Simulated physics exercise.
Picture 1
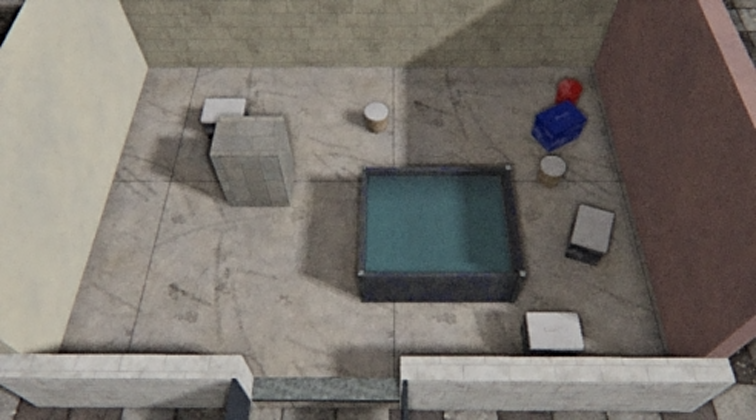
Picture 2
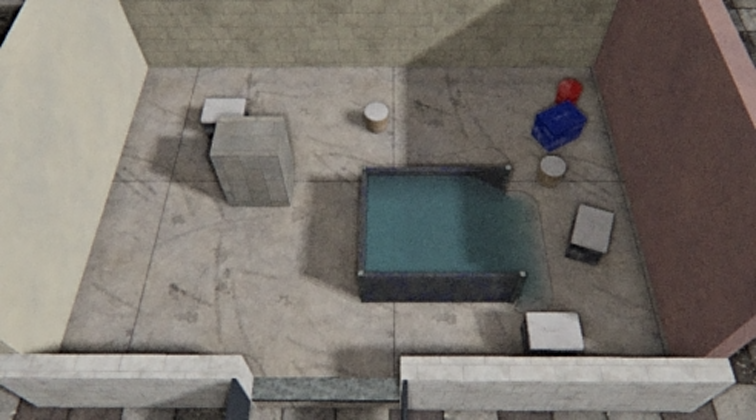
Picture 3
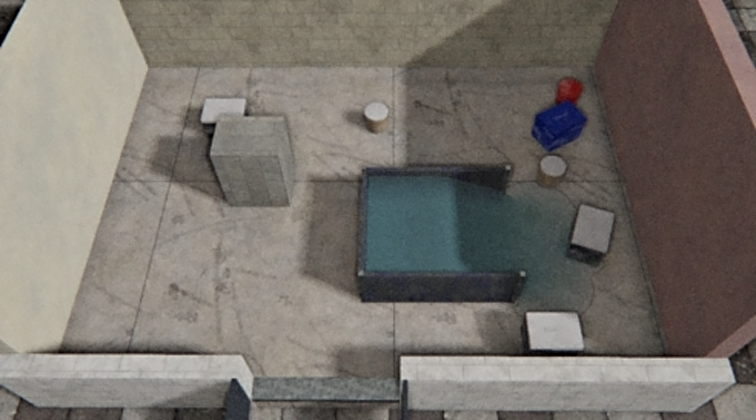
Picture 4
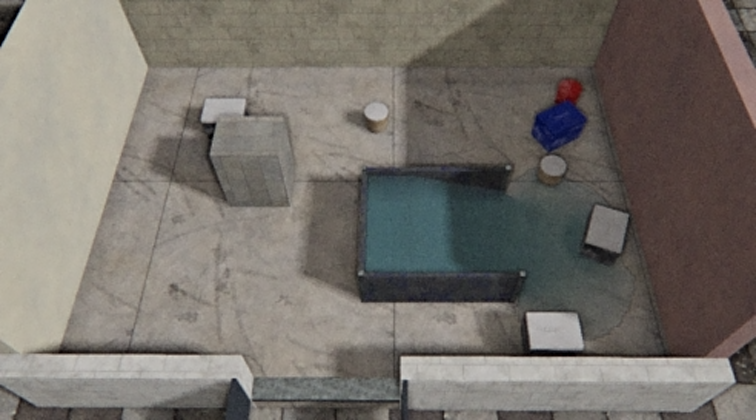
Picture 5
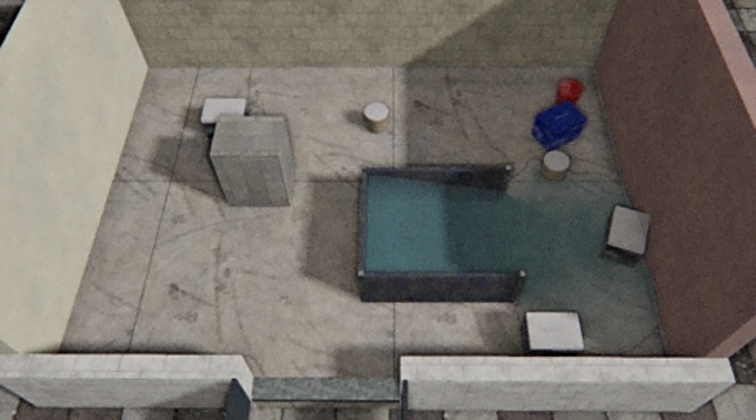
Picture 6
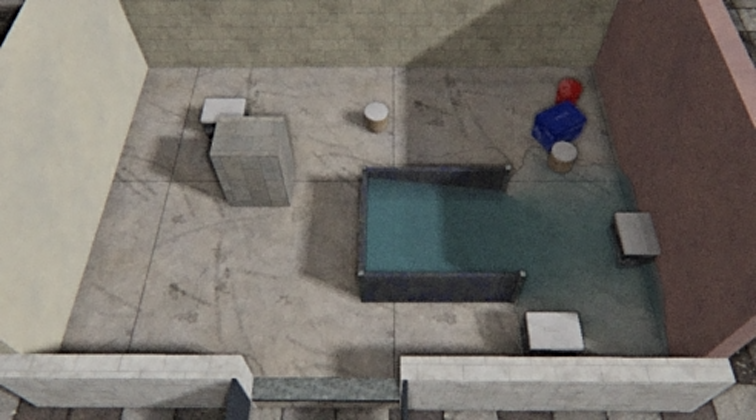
Walled yard with an open tank losing its right side, water spreading across the ground and shifting a pale box rightward.
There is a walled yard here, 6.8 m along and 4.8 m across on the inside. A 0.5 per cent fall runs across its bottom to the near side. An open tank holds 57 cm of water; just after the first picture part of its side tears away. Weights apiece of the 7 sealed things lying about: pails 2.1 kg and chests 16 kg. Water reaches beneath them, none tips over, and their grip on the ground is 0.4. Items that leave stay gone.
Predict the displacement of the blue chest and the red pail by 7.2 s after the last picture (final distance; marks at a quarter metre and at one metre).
At the end, the blue chest glides a long stretch; the red pail glides a long stretch.
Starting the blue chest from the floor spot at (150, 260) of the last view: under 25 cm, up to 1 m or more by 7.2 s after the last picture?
Outcome: It sits still.
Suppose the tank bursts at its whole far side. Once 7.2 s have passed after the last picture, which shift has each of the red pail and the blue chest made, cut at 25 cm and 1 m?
Red pail: Washed well away; blue chest: Washed well away.
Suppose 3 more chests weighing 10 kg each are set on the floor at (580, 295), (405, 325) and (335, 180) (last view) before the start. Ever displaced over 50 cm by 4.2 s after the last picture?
In turn: Past it, more, short of it.
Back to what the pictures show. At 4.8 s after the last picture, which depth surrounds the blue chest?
Roughly 4 cm deep.
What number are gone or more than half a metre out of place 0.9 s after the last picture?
The answer is 2.
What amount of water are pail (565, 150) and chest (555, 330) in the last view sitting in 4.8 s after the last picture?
I'd put it at 3 cm and 4 cm respectively.
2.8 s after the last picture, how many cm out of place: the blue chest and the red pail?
I'd guess about 120 cm and 250 cm by that point.
Then, 0.9 s after the last picture the blue chest is near (562, 117), 0.0 m from its start, aground; the red pail is near (570, 87), 0.0 m from its start, aground; 0 of 7 are out; 2 afloat.
Then, 2.8 s after the last picture the blue chest is near (477, 93), 1.2 m from its start, aground; the red pail is near (379, 99), 2.7 m from its start, aground; 0 of 7 are out; 2 afloat.
Then, 4.8 s after the last picture the blue chest is near (418, 106), 1.9 m from its start, aground; the red pail is near (237, 147), 4.7 m from its start, afloat; 0 of 7 are out; 2 afloat.
Then, 7.2 s after the last picture the blue chest is near (415, 108), 2.0 m from its start, aground; the red pail is near (181, 153), 5.4 m from its start, afloat; 0 of 7 are out; 3 afloat.
